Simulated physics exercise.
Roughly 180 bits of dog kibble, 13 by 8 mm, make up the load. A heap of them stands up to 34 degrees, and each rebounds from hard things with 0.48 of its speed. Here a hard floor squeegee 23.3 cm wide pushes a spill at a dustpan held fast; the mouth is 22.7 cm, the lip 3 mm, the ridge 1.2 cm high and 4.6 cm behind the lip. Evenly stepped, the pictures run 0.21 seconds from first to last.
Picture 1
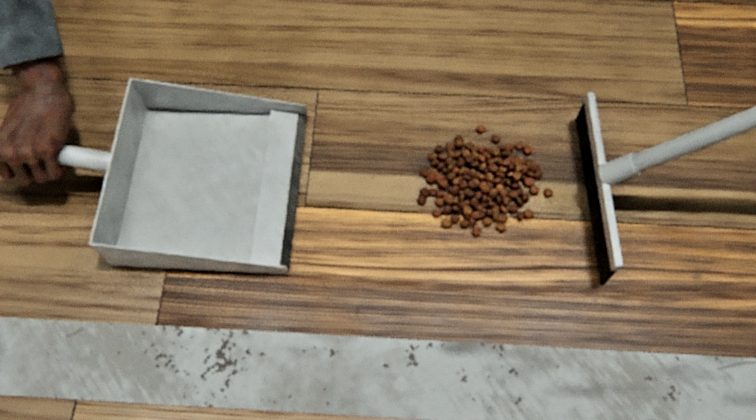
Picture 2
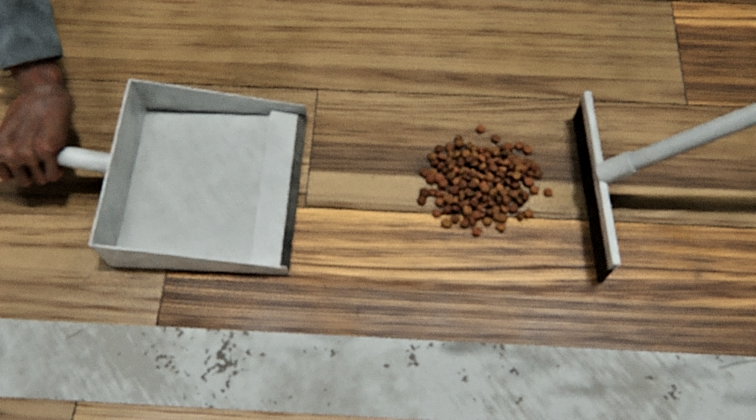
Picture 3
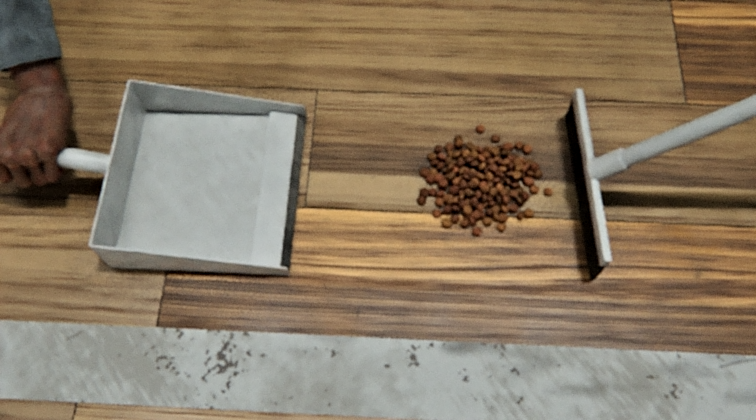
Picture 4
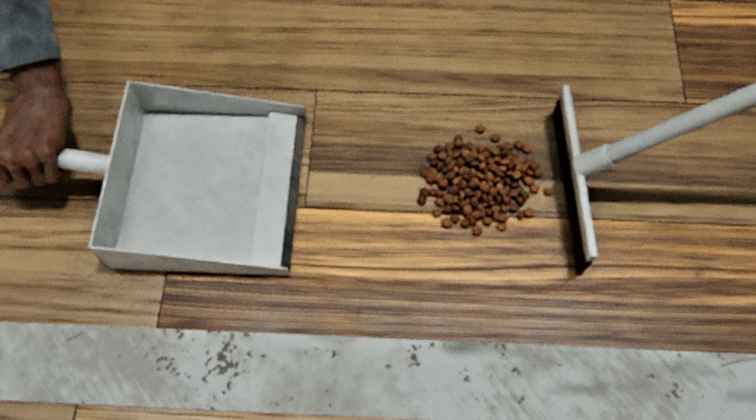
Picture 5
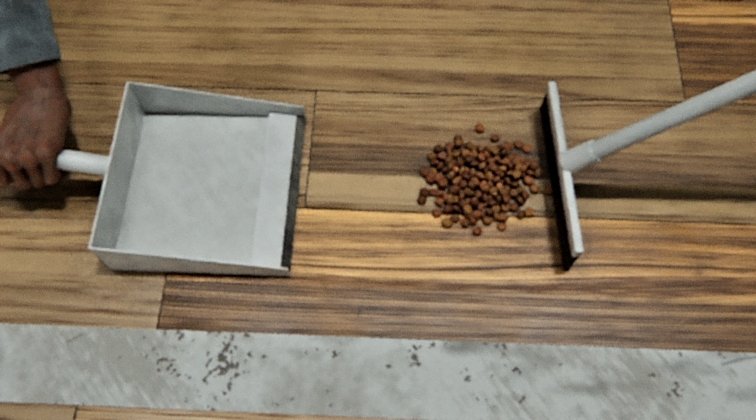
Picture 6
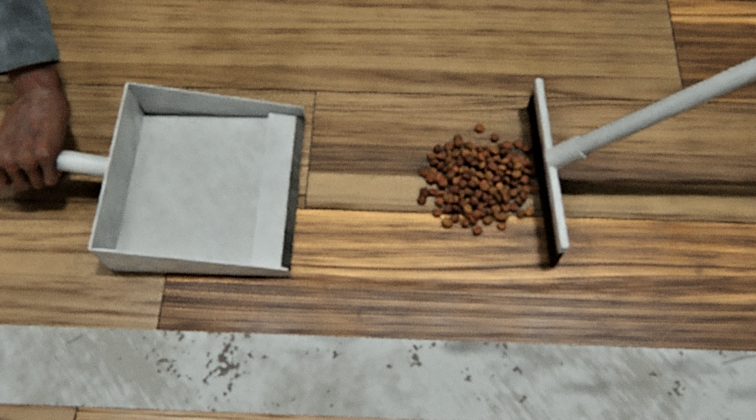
On a wooden floor, a squeegee slides left to a kibble pile's edge, barely shifting it.
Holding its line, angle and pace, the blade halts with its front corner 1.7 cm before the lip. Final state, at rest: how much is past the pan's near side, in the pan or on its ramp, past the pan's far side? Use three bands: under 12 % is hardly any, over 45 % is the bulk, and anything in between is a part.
Near side: Hardly any, pan: A part, far side: A part.
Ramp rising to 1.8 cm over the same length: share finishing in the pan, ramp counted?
Roughly 20 per cent.
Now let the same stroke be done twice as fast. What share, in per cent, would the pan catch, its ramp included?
Share: About 35 %.
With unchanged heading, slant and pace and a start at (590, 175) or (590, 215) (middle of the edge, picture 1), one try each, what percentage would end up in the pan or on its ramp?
Estimates: 20 percent and 35 percent.
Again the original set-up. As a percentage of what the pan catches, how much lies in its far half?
Close to 90 %.
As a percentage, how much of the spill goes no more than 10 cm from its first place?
About 5 percent.
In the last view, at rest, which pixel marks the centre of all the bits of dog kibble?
My guess is close to (305, 153).
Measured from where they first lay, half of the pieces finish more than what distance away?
About 24 cm.
Then, 0.34 s after the last picture, middle of the blade 17 cm from the lip; 0 % over the lip, far side 5 %, near side 0 %.
Then, 0.57 s after the last picture, middle of the blade 8 cm from the lip; 0 % over the lip, far side 10 %, near side 0 %.
Then, 0.92 s after the last picture, middle of the blade 2 cm from the lip; 25 % over the lip, far side 20 %, near side 0 %.
In the end, near side 0 %, pan 20 %, far side 20 %, in front of the lip or behind the blade 60 %.
